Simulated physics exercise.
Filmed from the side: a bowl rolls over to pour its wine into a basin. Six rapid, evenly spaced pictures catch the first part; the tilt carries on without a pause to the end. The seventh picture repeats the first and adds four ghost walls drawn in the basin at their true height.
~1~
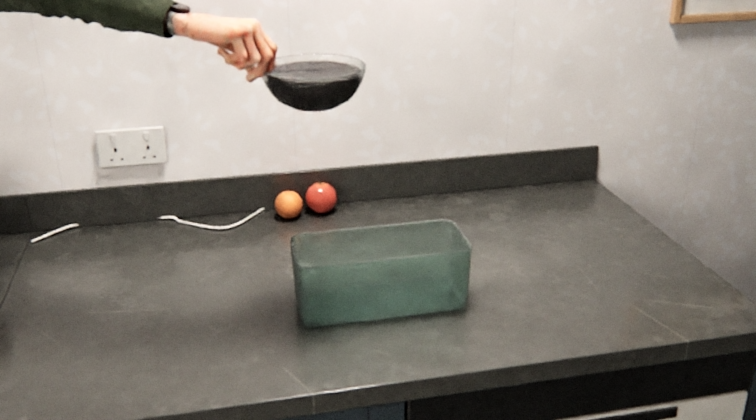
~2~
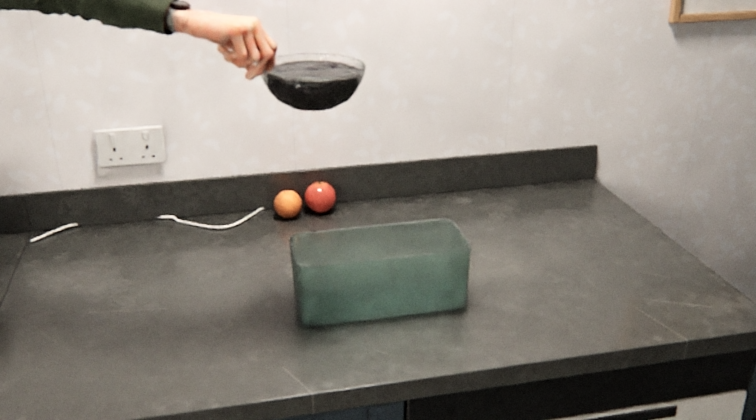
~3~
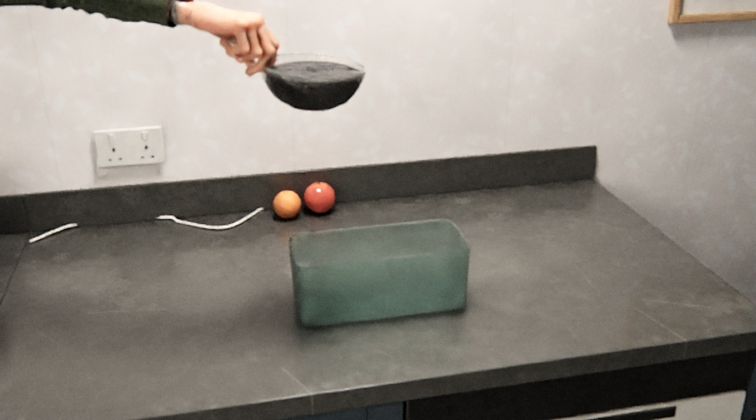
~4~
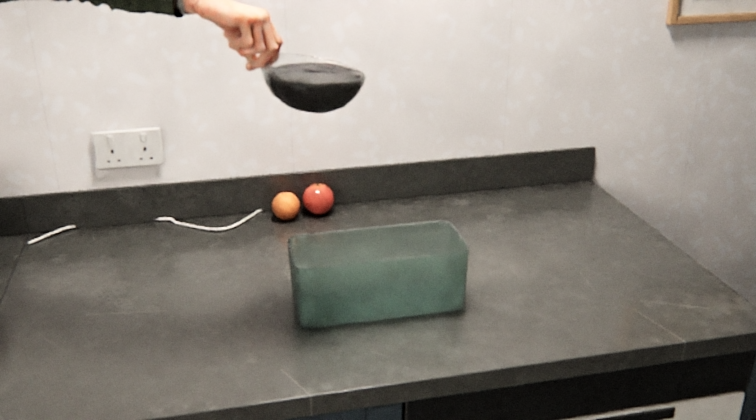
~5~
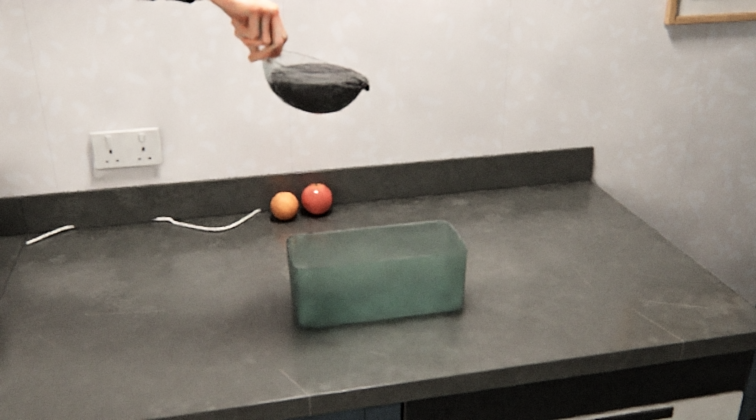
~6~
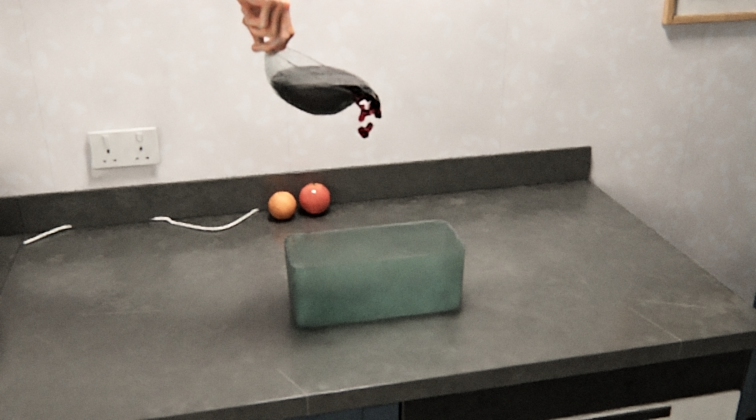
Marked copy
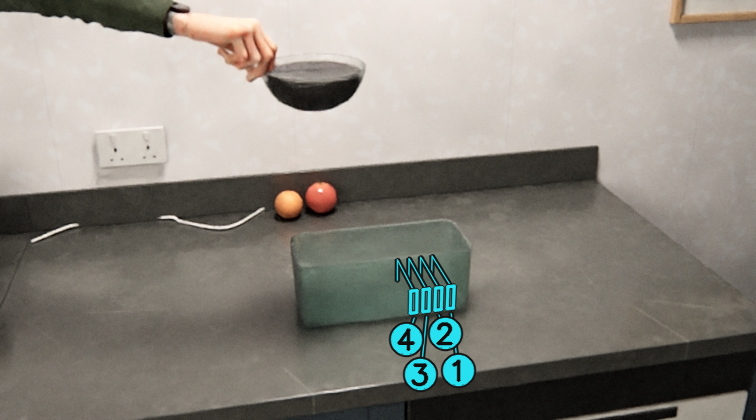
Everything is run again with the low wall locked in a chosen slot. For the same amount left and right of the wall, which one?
The answer is slot 3.
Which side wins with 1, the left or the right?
More ends on the left.
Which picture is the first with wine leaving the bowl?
Picture 5.
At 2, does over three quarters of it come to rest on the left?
No, it does not.
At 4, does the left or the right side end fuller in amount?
More ends on the right.
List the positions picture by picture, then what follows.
In the first picture, upright, lip at (363, 62); basin from (302, 325) to (467, 304); nothing has left yet.
In the second picture, upright, lip at (363, 63); nothing has left yet.
In the third picture, tipped about 5°, lip at (363, 67); nothing has left yet.
In the fourth picture, tipped about 11°, lip at (363, 73); nothing has left yet.
In the fifth picture, tipped about 20°, lip at (362, 81); wine is over the lip, down to (365, 87).
In the sixth picture, tipped about 29°, lip at (360, 89); wine is over the lip, down to (363, 135).
On the marked copy, 1 at (451, 313); 2 at (438, 314); 3 at (426, 316); 4 at (414, 317).
If 1 is chosen, about 85 % ends left of the wall and 8 % right of it; 7 % is lost outside.
If 2 is chosen, about 64 % ends left of the wall and 31 % right of it; 5 % is lost outside.
If 3 is chosen, about 43 % ends left of the wall and 52 % right of it; 5 % is lost outside.
If 4 is chosen, about 29 % ends left of the wall and 66 % right of it; 5 % is lost outside.
